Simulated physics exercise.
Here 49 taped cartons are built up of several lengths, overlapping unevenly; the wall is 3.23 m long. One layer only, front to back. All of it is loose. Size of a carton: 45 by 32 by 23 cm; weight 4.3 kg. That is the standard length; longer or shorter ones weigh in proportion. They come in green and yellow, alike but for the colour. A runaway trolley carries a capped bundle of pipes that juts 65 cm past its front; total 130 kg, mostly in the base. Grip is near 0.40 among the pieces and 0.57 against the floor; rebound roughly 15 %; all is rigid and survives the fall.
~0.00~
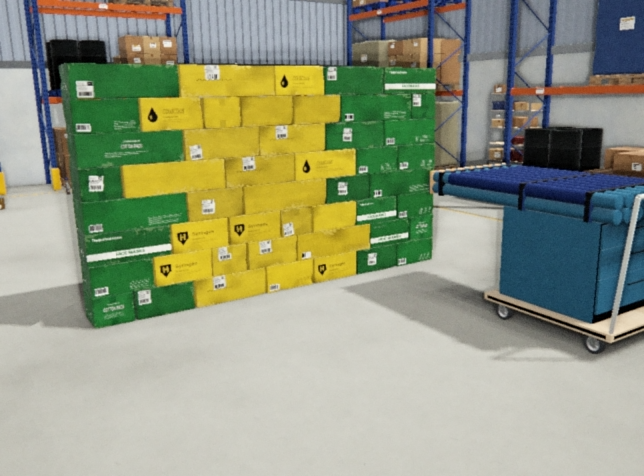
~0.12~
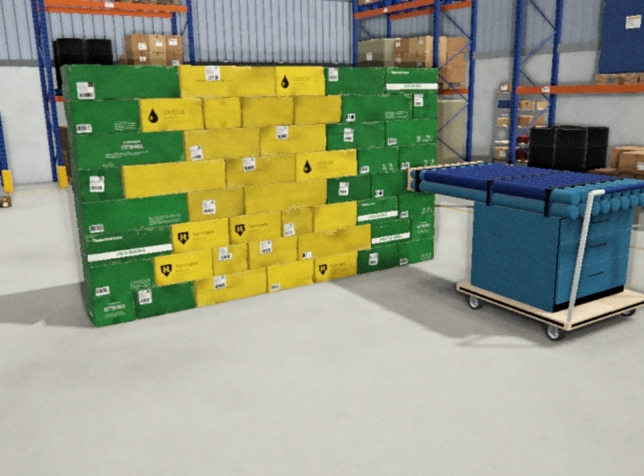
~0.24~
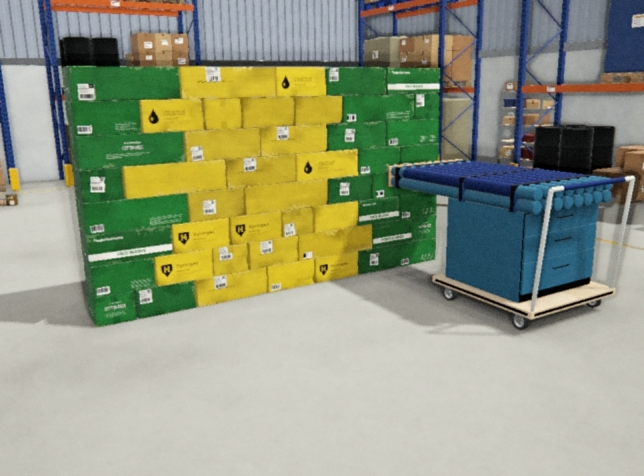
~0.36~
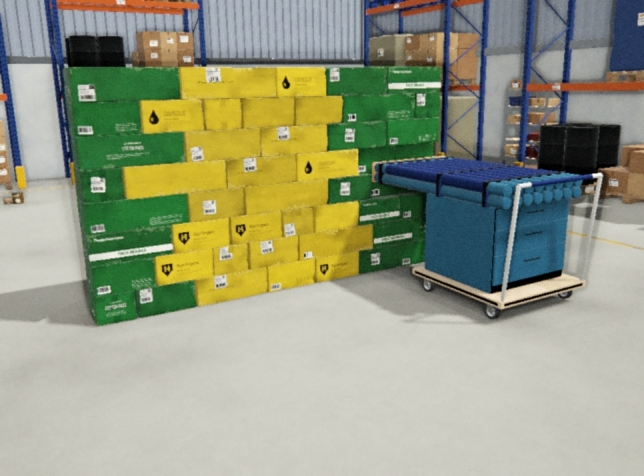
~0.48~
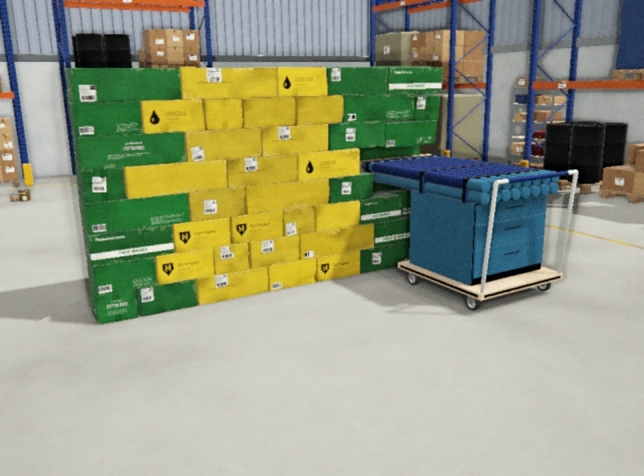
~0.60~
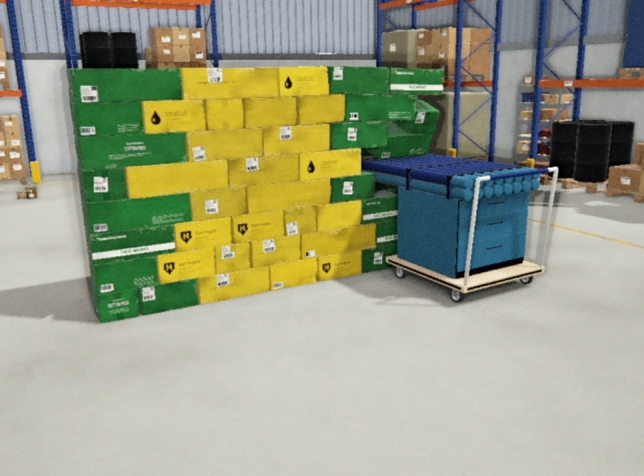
A wide wall of stacked green and yellow boxes stands on the pale floor of a warehouse, seen from the front at a slight angle. Yellow fills its middle between green ends, with racking behind and a wooden trolley of blue goods at right. The trolley rolls left with nobody visible pushing it, its overhanging blue top presses into the right end, and green boxes there shift as the camera drifts slightly around.
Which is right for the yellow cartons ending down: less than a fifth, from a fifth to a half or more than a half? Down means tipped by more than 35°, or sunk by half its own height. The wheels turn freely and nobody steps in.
Less than a fifth of them.
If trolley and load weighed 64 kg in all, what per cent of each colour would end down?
Then green 40, yellow 0 per cent.
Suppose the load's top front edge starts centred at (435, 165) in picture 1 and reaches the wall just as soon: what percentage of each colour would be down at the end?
Then green 0, yellow 0 per cent.
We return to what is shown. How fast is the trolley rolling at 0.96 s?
Roughly 0.8 m/s.
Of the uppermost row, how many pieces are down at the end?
2 from that row.
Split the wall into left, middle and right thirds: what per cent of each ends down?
In per cent: Left 0, middle 0, right 60.
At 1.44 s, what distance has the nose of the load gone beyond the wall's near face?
About 100 cm past it.
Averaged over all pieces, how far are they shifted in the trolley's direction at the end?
Some 25 cm on average.
After 0.76 s, load 77 cm past the wall's line, still rolling; none of the 24 yellow cartons down (5 of 49 in all colours); top yellow carton leaning 4°; top green carton leaning 10°.
After 0.96 s, load 94 cm past the wall's line, still rolling; none of the 24 yellow cartons down (7 of 49 in all colours); top yellow carton leaning 10°; top green carton leaning 26°.
After 1.44 s, load 1.01 m past the wall's line, still rolling; none of the 24 yellow cartons down (8 of 49 in all colours); top yellow carton leaning 7°; top green carton leaning 25°, 18 cm lower.
After 2.34 s, load 1.00 m past the wall's line, still rolling; none of the 24 yellow cartons down (8 of 49 in all colours); top yellow carton shifted 6 cm; top green carton leaning 61°, 48 cm lower.
At rest (3.7 s), load 1.01 m past the wall's line, stopped; none of the 24 yellow cartons down (9 of 49 in all colours); top yellow carton shifted 7 cm; top green carton on its side. That is 0 per cent. As the last picture would show them, middles, top yellow carton near (304, 82), top green carton near (448, 134).
